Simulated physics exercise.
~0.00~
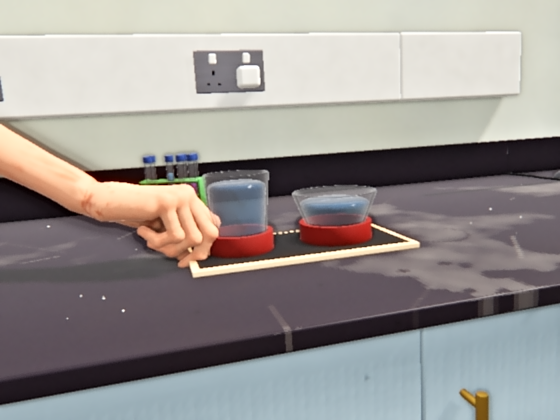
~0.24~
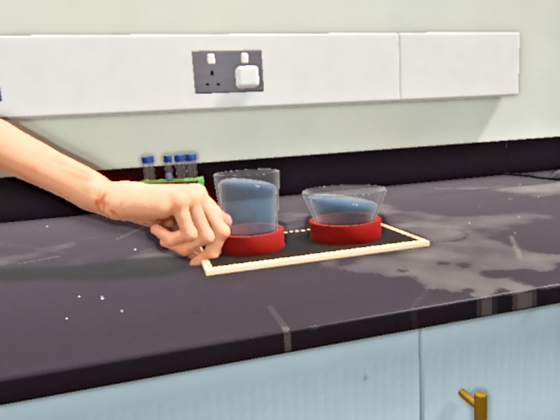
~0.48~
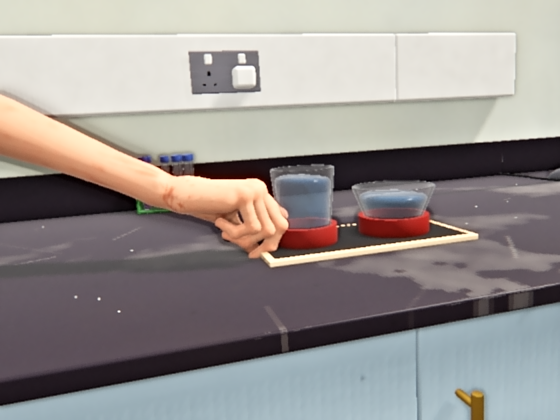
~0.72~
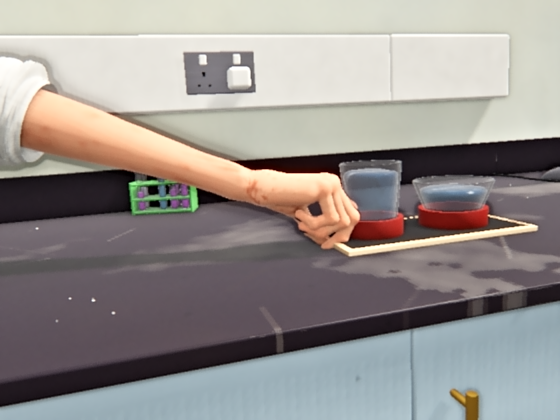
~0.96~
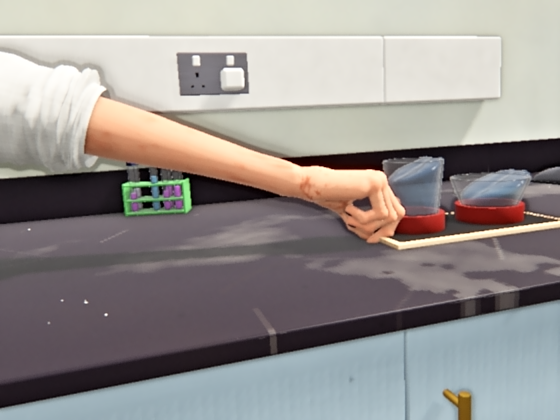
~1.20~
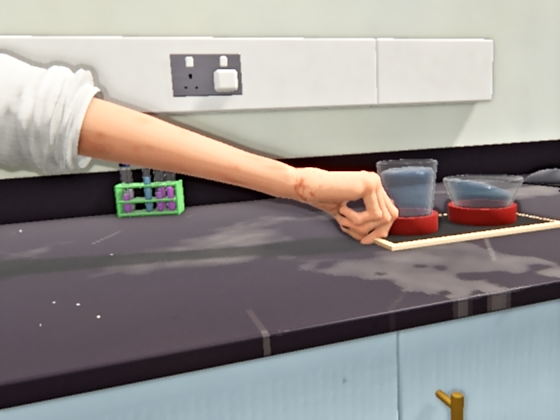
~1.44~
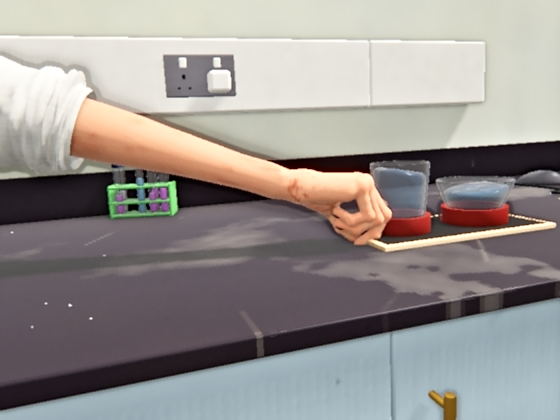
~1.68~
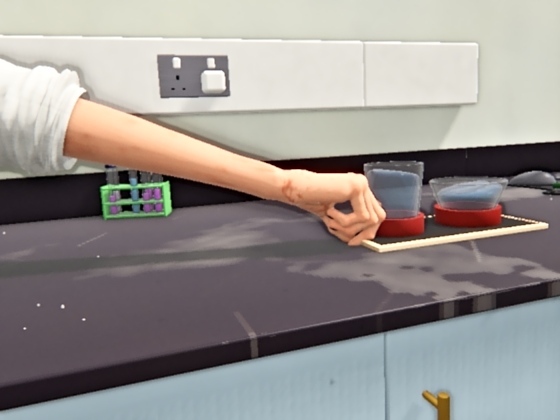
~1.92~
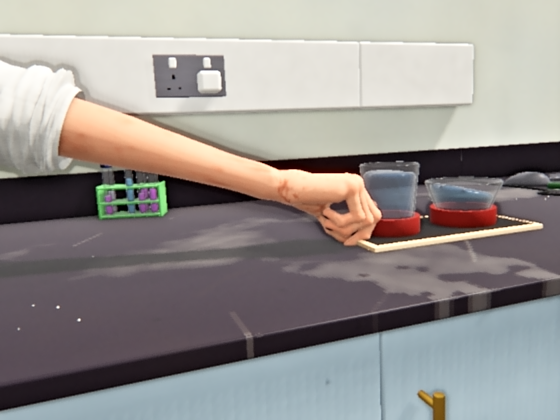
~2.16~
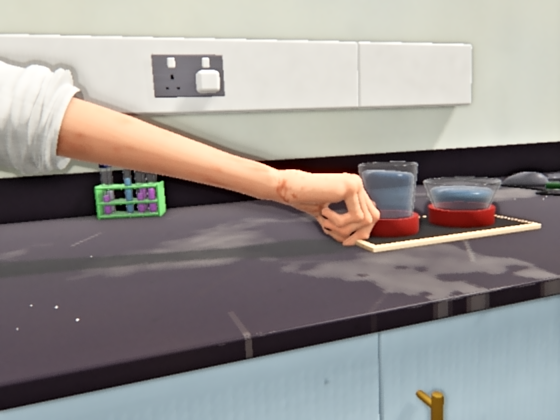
Hand pushing a tray with two water-filled clear cups in red holders rightward along a dark lab bench, then stopping, cups upright.
